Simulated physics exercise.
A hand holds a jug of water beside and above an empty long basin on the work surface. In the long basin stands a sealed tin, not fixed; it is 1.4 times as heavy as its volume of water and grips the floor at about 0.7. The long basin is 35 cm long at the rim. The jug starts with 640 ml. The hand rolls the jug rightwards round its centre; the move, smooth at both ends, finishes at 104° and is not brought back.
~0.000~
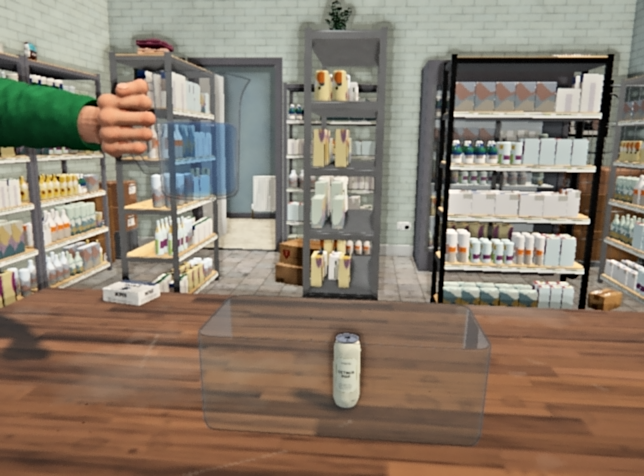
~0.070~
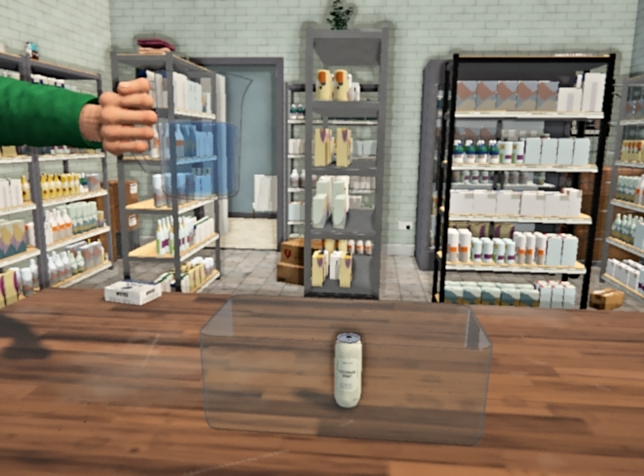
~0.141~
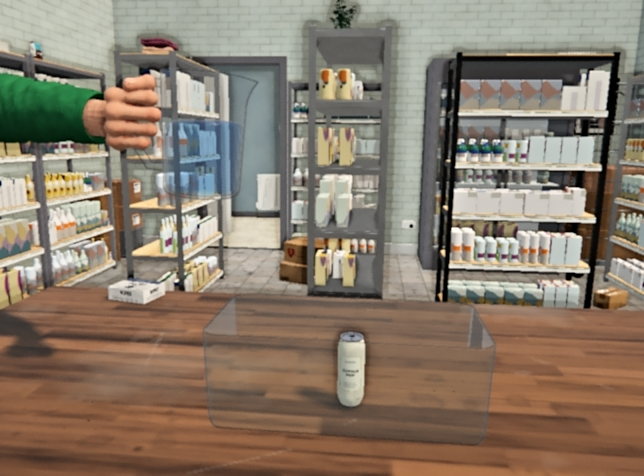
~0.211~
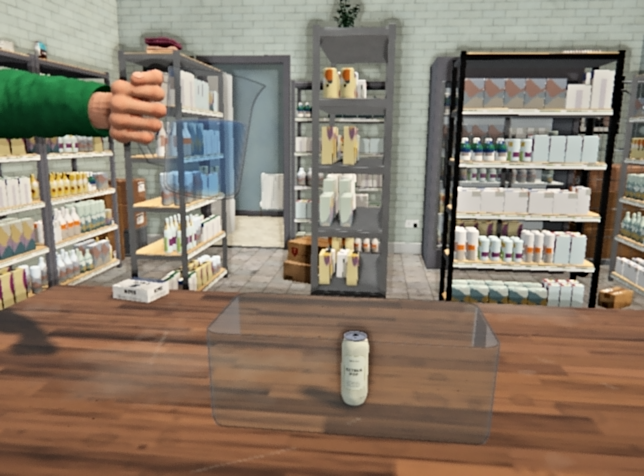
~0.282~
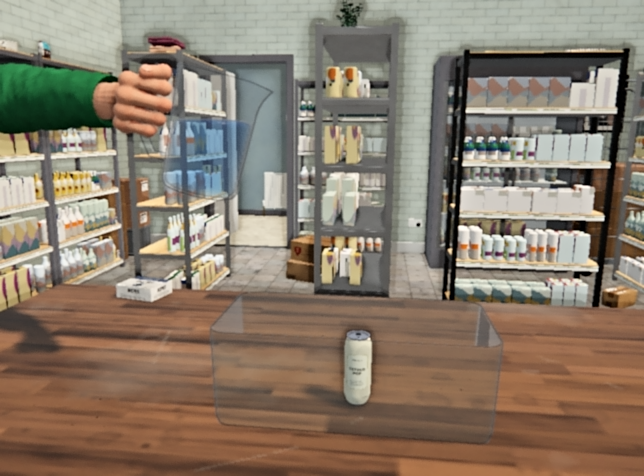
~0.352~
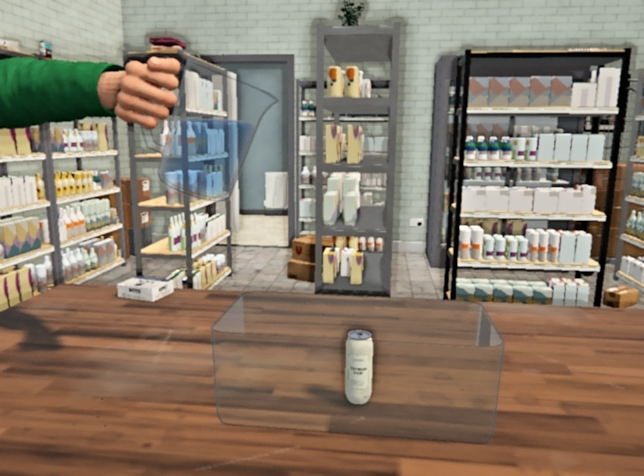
A green-sleeved hand slowly tilted a clear jug of water to the right, above and beside an empty see-through basin, while a pale tin stood on the wooden counter in front of stocked shelves.
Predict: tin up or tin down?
The tin topples.
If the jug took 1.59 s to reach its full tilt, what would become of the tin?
The tin stays up.
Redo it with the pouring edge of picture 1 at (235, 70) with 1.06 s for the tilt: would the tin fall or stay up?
Then it remains upright.
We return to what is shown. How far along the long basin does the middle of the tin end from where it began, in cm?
About 8.5 cm.
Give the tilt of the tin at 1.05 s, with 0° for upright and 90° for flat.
About 0°.
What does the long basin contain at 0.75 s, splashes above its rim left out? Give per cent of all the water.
Near 0 in a hundred.
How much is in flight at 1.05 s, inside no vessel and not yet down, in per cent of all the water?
Near 34 in a hundred.
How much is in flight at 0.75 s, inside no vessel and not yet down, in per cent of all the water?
About 7 per cent.
After 0.75 s the tilt is 73° and 93 per cent is still to pour; the tin stands where it began.
After 1.05 s the tilt is 100° and 40 per cent is still to pour; the tin stands where it began.
After 1.36 s the tilt is 104° and 5 per cent is still to pour; the tin lies on its side.
After 1.69 s the tilt is 104° and 0 per cent is still to pour; the tin lies on its side.
In the end the tin lies on its side.
